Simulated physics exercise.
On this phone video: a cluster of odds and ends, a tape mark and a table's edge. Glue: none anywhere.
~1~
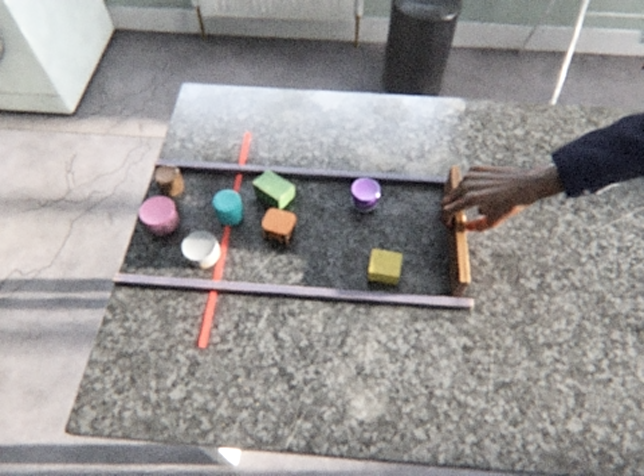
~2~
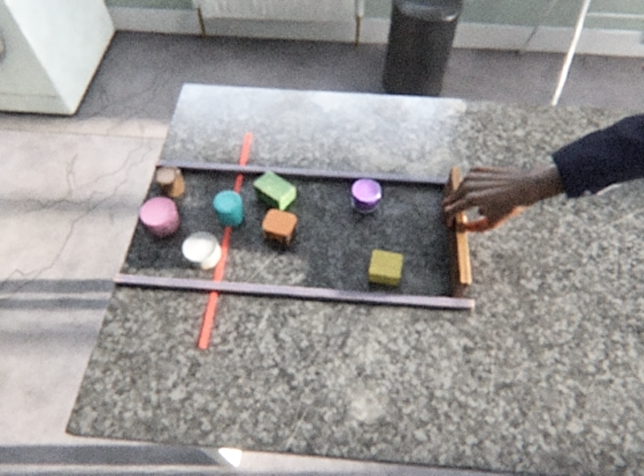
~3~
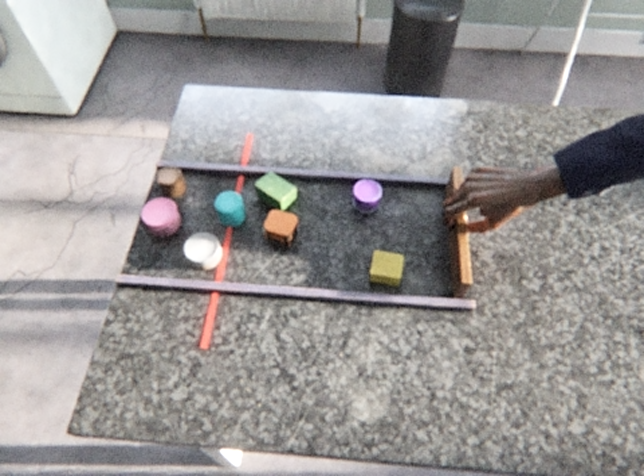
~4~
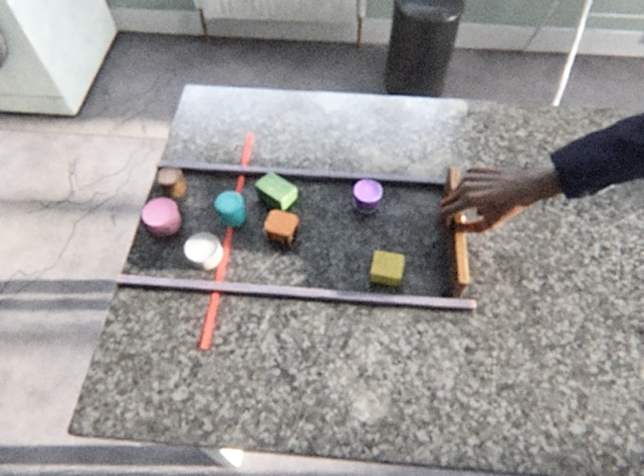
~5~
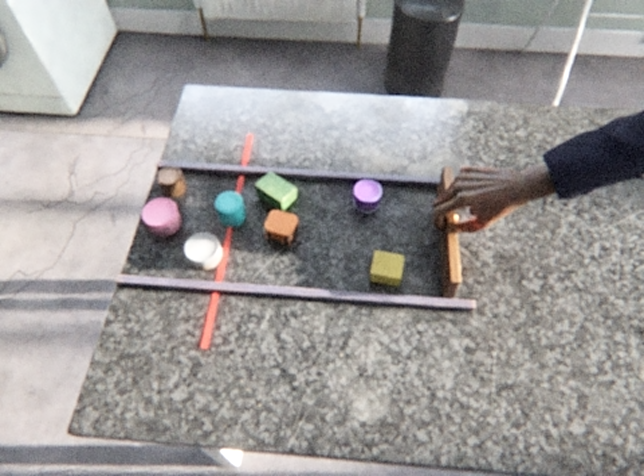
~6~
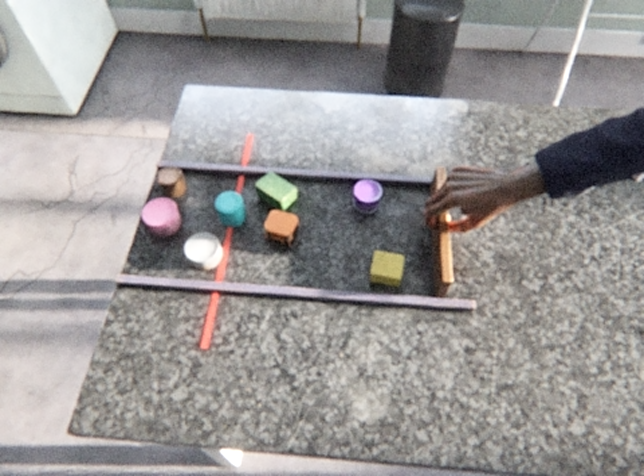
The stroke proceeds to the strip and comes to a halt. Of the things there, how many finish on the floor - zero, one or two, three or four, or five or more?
Zero finish on the floor.
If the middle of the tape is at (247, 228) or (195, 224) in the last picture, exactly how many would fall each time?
Down on the floor: 0 and 1.
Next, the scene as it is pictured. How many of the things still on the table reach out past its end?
In total, 0 of them.
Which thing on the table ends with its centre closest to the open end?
Brown lid.
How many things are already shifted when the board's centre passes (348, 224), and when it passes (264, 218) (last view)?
The count reaches 2 first and 5 second.
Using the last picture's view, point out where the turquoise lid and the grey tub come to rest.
The first ends close to (200, 204), the second close to (178, 249).
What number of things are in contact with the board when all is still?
It ends up touching 3.
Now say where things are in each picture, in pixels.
In the first frame, brown lid (169, 181); pink tub (160, 216); grey tub (202, 250); board (455, 230); tape (228, 225).
In the second frame, pink tub (160, 217); orange case (280, 227).
In the third frame, grey tub (203, 251); turquoise lid (230, 209).
In the fourth frame, brown lid (172, 182); green block (276, 191).
In the fifth frame, pink tub (162, 218); board (448, 230).
In the sixth frame, brown lid (172, 182); pink tub (162, 218); grey tub (204, 251); board (440, 230); tape (231, 227).
Soon after, none off yet; brown lid at rest near (172, 182); pink tub at rest near (162, 218); grey tub at rest near (204, 251).
At rest, the number that fall off is zero.
